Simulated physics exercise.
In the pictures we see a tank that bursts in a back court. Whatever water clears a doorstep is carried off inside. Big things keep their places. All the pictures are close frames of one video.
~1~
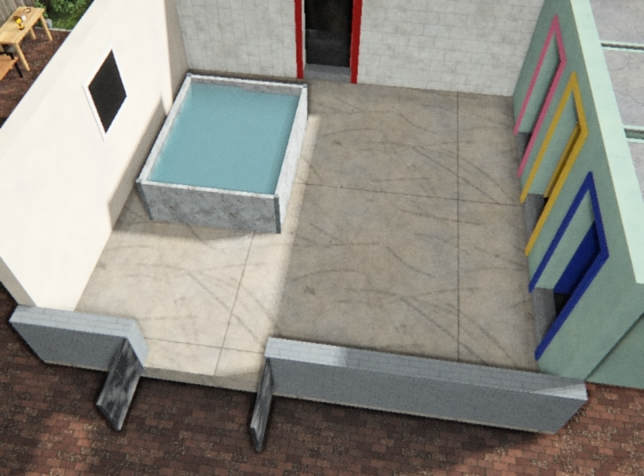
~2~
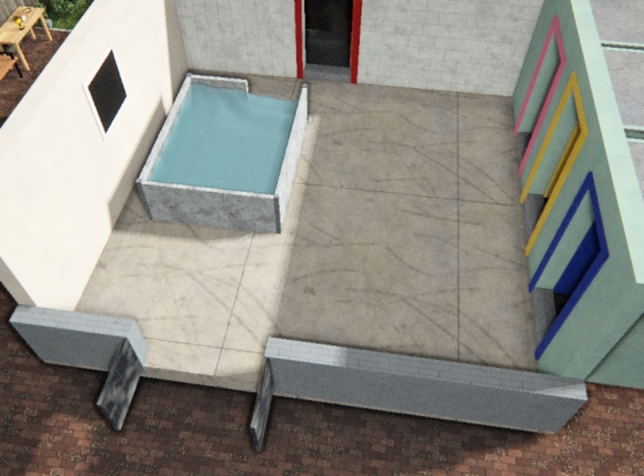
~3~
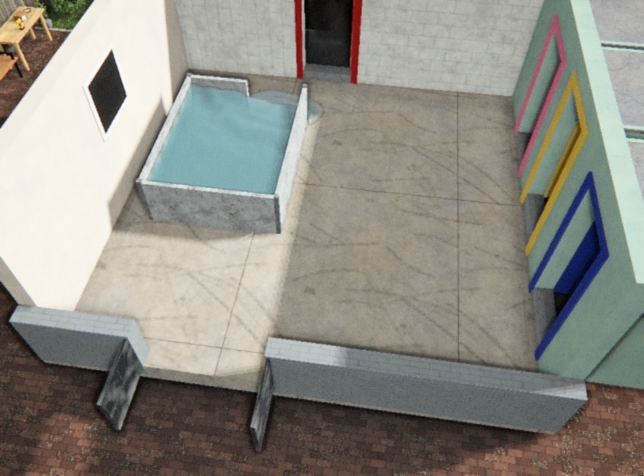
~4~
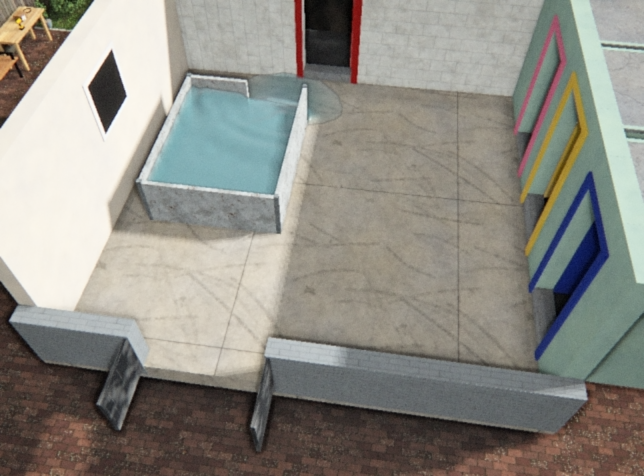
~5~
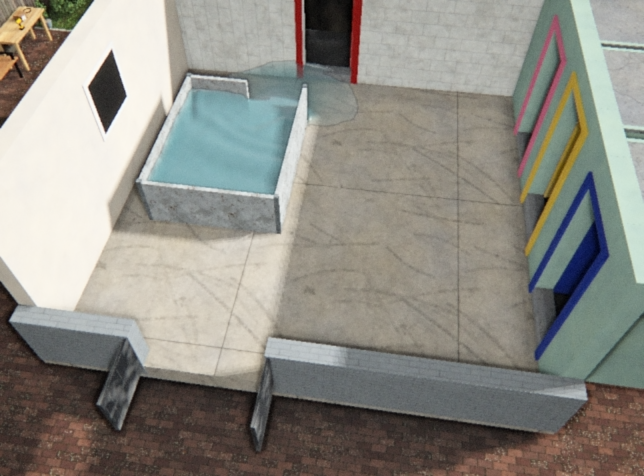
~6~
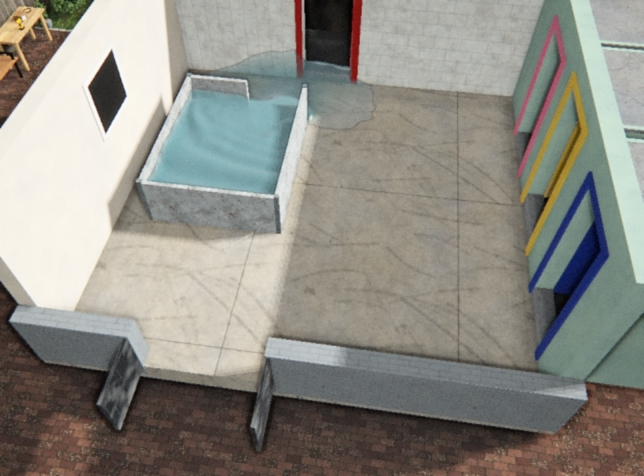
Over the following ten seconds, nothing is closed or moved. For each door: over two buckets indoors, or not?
As I see it, the pink door tops two buckets. The red door tops two buckets. The yellow door never tops two buckets. The blue door never tops two buckets.
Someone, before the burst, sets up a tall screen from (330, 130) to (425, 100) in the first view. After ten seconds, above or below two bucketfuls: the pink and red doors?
Taking them one at a time, the pink door falls short of the limit and the red door overshoots the limit.
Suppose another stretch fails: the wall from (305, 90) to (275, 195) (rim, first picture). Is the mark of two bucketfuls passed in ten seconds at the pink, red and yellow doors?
Pink door: Above the limit; red door: Below the limit; yellow door: Above the limit.
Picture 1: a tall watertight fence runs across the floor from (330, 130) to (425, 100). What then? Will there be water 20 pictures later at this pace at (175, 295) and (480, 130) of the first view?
As listed: Clear, wet.
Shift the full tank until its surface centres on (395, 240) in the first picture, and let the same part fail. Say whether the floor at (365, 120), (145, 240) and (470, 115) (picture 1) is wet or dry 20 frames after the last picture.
In turn: Covered, no water, under water.
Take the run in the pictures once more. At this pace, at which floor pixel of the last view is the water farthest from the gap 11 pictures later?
I'd point to (505, 98).
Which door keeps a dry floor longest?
That would be the blue door.
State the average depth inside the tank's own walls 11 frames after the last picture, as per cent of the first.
About 62 per cent.
A moment on, water covers 15 % of the floor; the pink door not reached, the red door over two buckets in, the yellow door not reached, the blue door not reached.
Next, water covers 25 % of the floor; the pink door not reached, the red door far over two buckets in, the yellow door not reached, the blue door not reached.
Then, water covers 45 % of the floor; the pink door under two buckets in, the red door far over two buckets in, the yellow door wet at the sill, nothing in, the blue door not reached.
Later, water covers 80 % of the floor; the pink door over two buckets in, the red door far over two buckets in, the yellow door wet at the sill, nothing in, the blue door wet at the sill, nothing in.
In the end, water covers 95 % of the floor; the pink door over two buckets in, the red door far over two buckets in, the yellow door wet at the sill, nothing in, the blue door wet at the sill, nothing in.
